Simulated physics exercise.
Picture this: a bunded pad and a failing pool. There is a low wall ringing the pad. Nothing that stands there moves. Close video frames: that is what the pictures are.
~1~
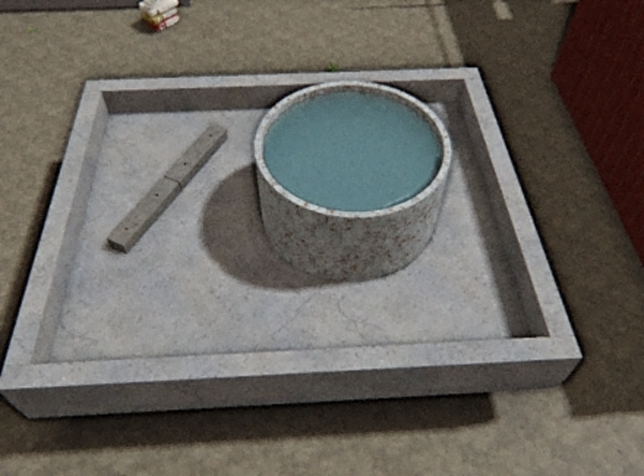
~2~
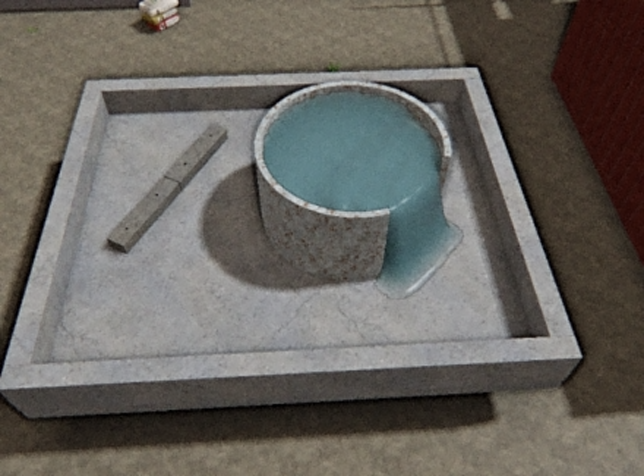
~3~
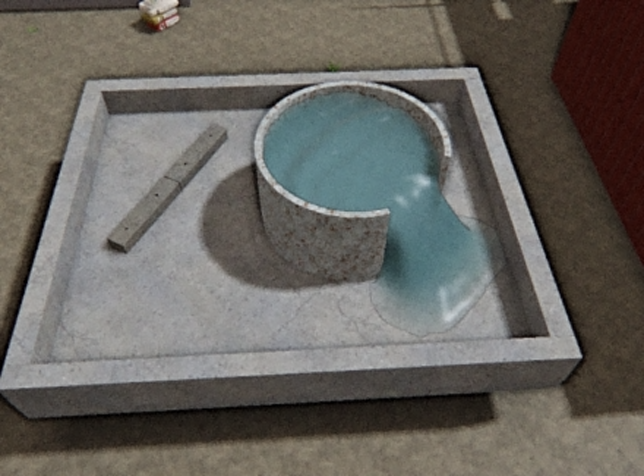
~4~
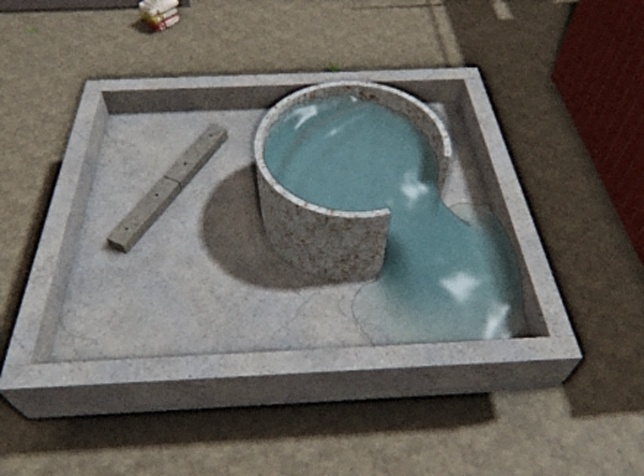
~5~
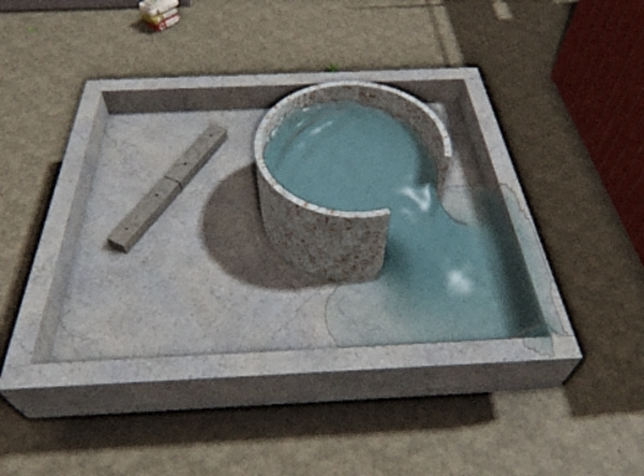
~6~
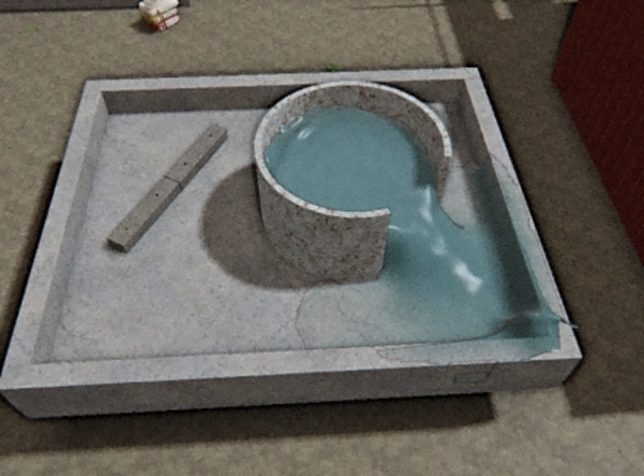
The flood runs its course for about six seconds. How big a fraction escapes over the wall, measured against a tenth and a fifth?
Bottom line, the loss sits in the tenth-fifth range.
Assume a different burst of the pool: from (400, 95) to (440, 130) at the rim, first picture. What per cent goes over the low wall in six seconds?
My estimate is 12 percent.
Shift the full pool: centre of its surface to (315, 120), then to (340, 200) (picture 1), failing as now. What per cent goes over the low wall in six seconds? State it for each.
Case one gives roughly 10 percent; case two gives roughly 22 percent.
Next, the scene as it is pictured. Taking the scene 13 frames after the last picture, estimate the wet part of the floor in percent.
Roughly 65 percent.
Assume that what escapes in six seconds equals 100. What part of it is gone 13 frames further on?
My reading is near 95 per cent.
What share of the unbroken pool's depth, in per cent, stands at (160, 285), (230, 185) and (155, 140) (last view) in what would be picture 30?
Going in order, roughly 6, 8 and 4 %.
A moment on, water covers 25 % of the floor; the low wall has let 3 % over.
Next, water covers 30 % of the floor; the low wall has let 7 % over.
Then, water covers 55 % of the floor; the low wall has let 16 % over.
Later, water covers 75 % of the floor; the low wall has let 17 % over.
In the end, water covers 75 % of the floor; the low wall has let 17 % over.
